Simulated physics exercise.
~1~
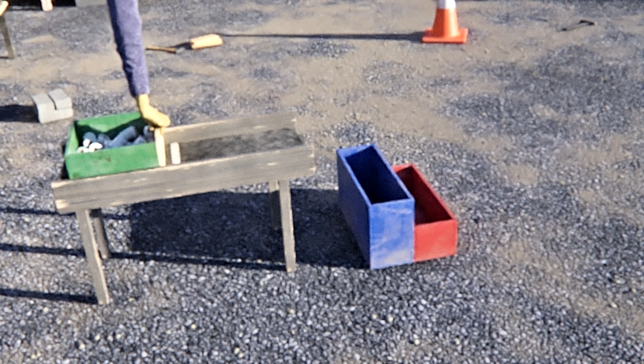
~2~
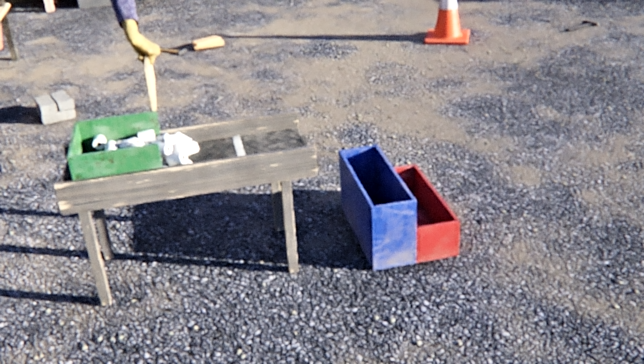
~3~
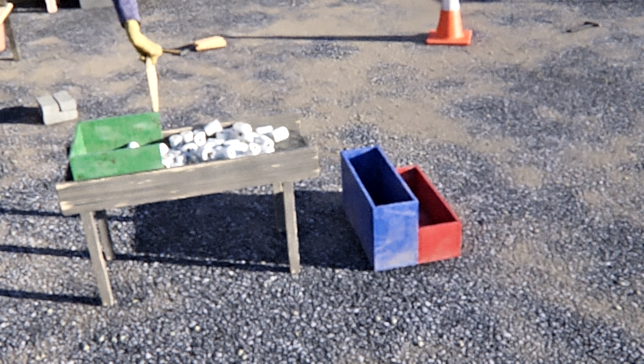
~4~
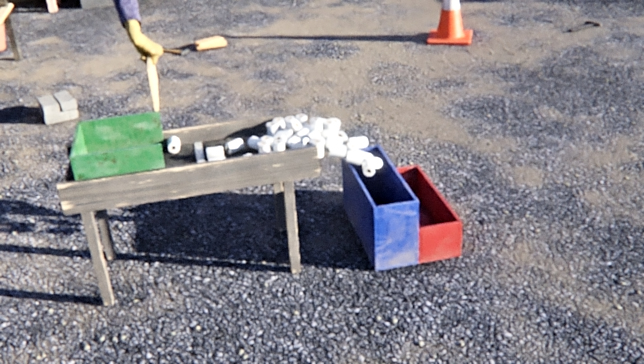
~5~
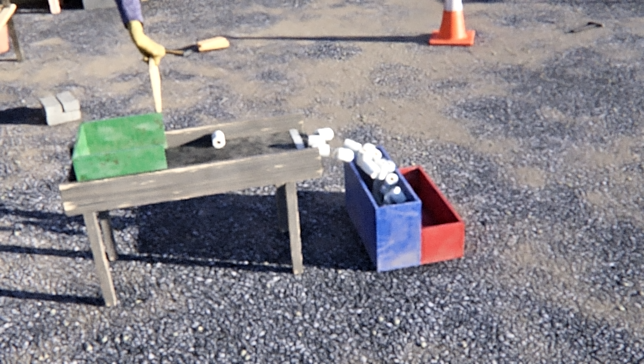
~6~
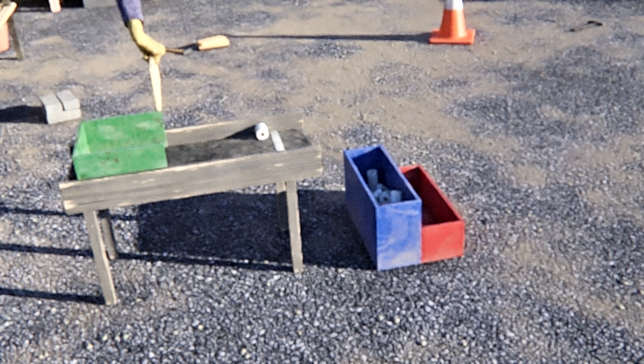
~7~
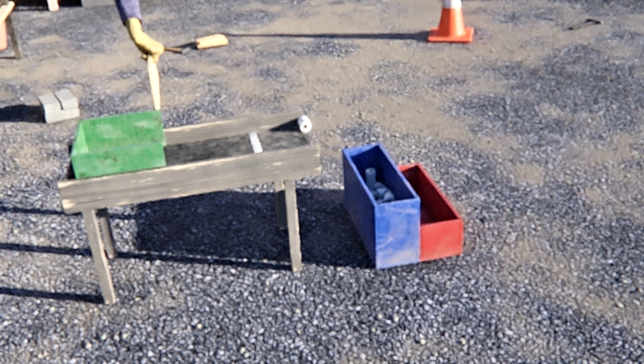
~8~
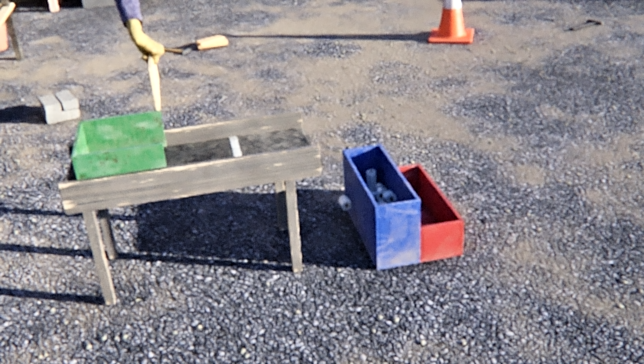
On gravel, a gloved hand lifting a gate, white rolls riding a belt rightward into a blue tub, one landing outside.
